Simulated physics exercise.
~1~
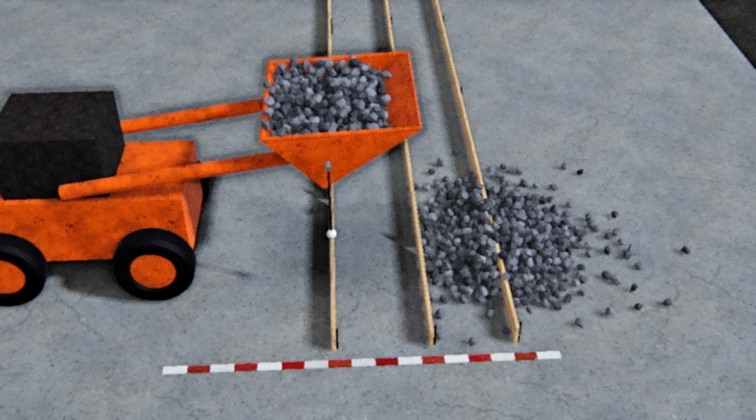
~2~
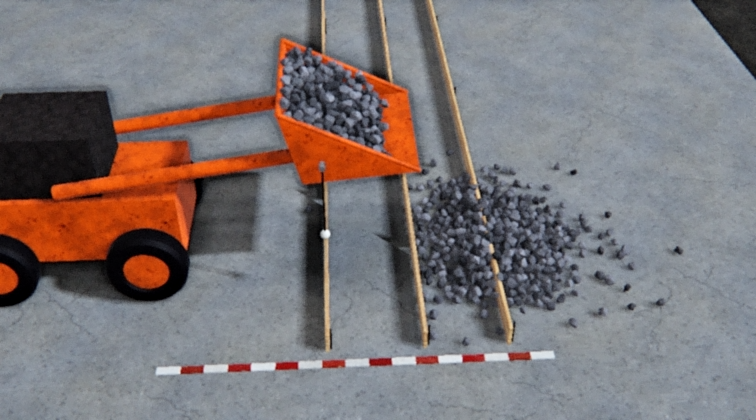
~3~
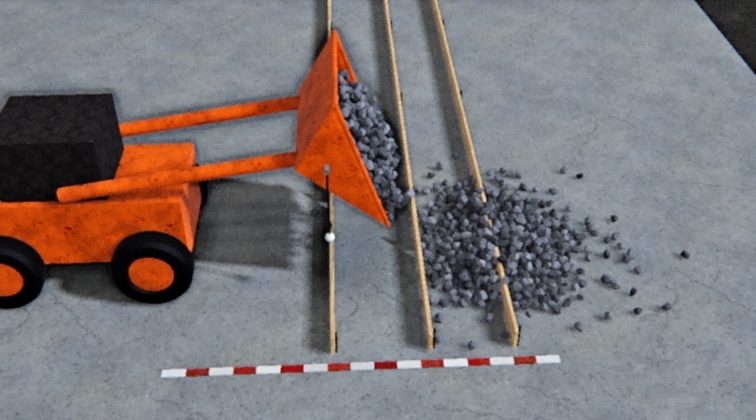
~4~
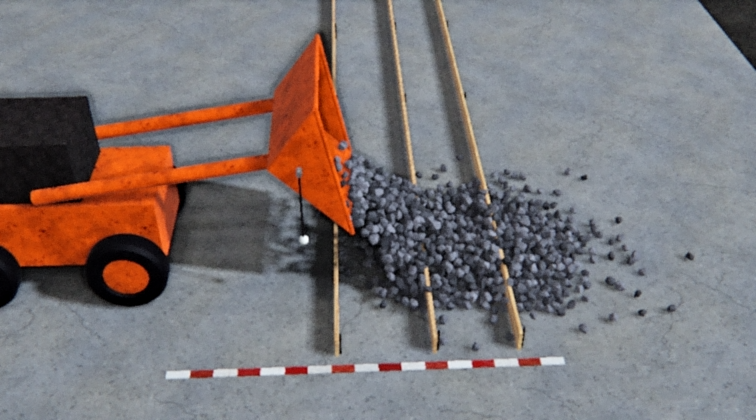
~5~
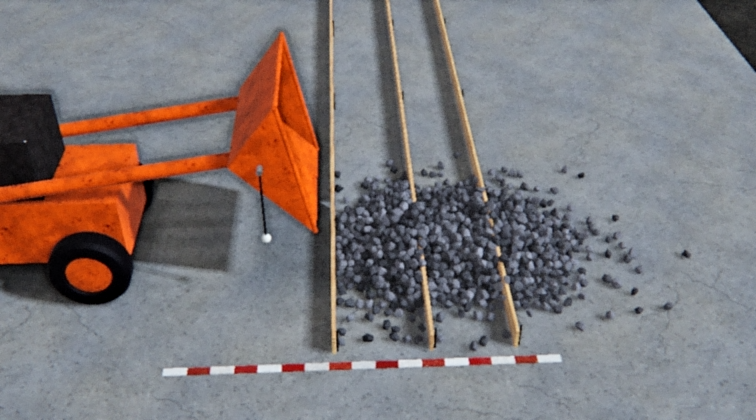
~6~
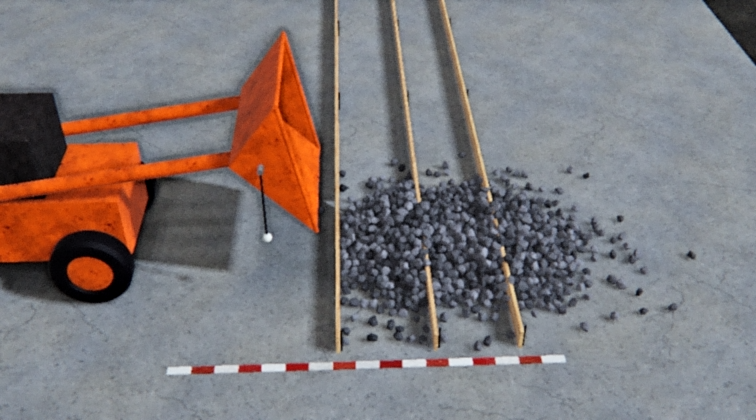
Orange loader tipping its bucket of grey stones onto a loose heap across wooden planks, then backing left with the bucket empty.
